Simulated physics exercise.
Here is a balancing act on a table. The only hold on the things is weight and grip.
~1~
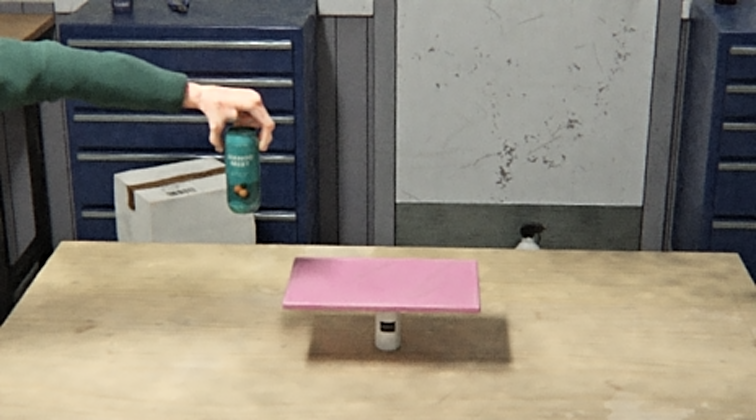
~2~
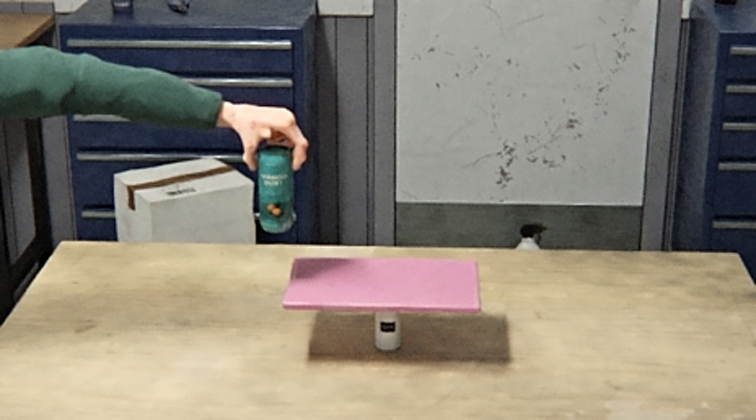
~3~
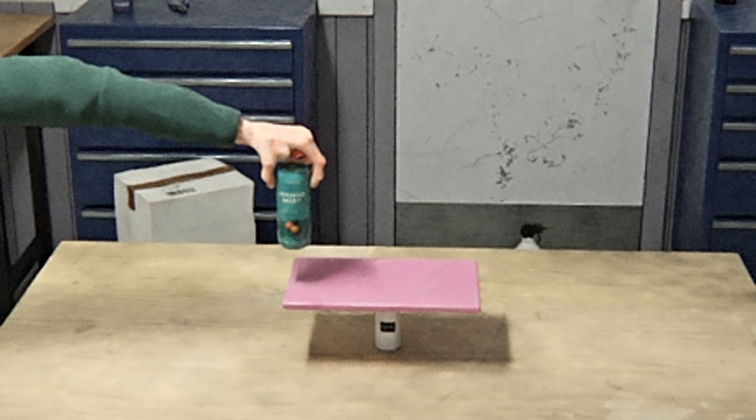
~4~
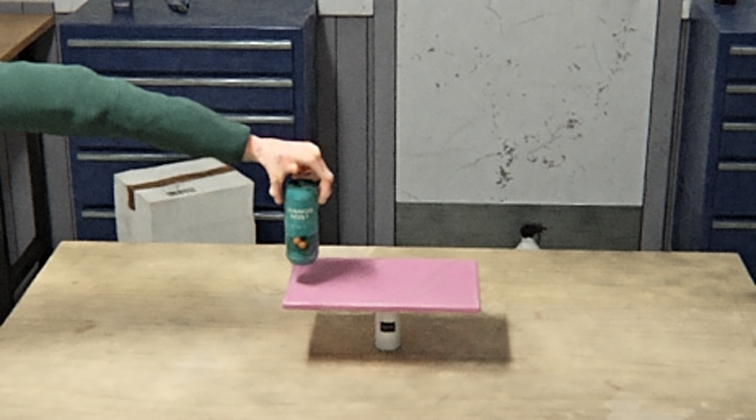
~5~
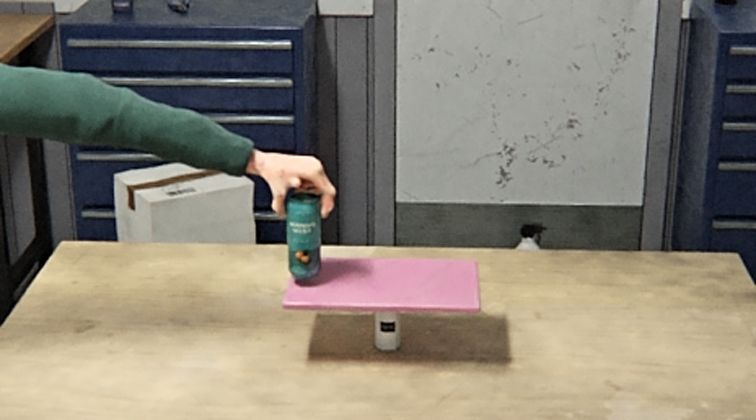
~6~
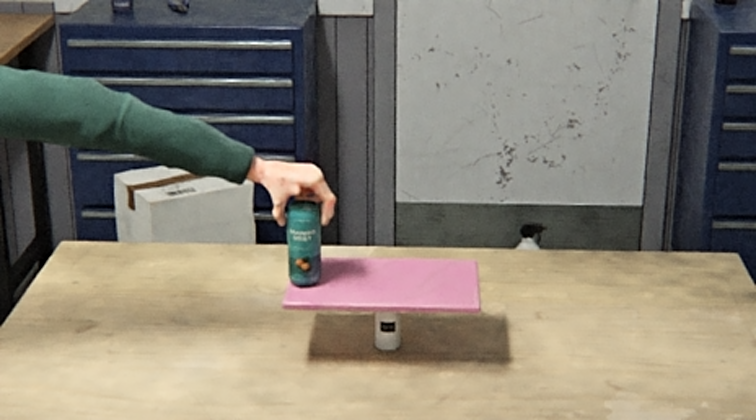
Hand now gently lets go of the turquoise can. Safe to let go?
Ends in a fall.
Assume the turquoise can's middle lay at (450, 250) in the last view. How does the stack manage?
Outcome: Collapse.
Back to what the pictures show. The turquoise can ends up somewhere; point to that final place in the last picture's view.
It finishes at about (269, 328).
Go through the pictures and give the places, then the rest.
The first frame shows on its way; turquoise can (243, 170); pink lid (384, 284).
The second frame shows on its way; turquoise can (276, 189); pink lid (384, 284).
The third frame shows on its way; turquoise can (294, 207); pink lid (384, 284).
The fourth frame shows on its way; turquoise can (301, 222); pink lid (384, 284).
The fifth frame shows on its way; turquoise can (304, 236); pink lid (384, 284).
The sixth frame shows set down, still held; turquoise can (304, 244); pink lid (384, 284).
Then, 0.20 s past the last view, turquoise can rocked 6° from its first pose near (300, 258); pink lid rocked 14° from its first pose.
Then, 0.30 s past the last view, turquoise can now fallen; pink lid rocked 47° from its first pose.
Then, 0.40 s past the last view, pink lid rocked 49° from its first pose.
Finally, fallen, turquoise can; down or leaning hard in the stack, pink lid; white shaker still in place. Final places as the last picture's camera would see them, turquoise can near (270, 328). The stack loses its balance.
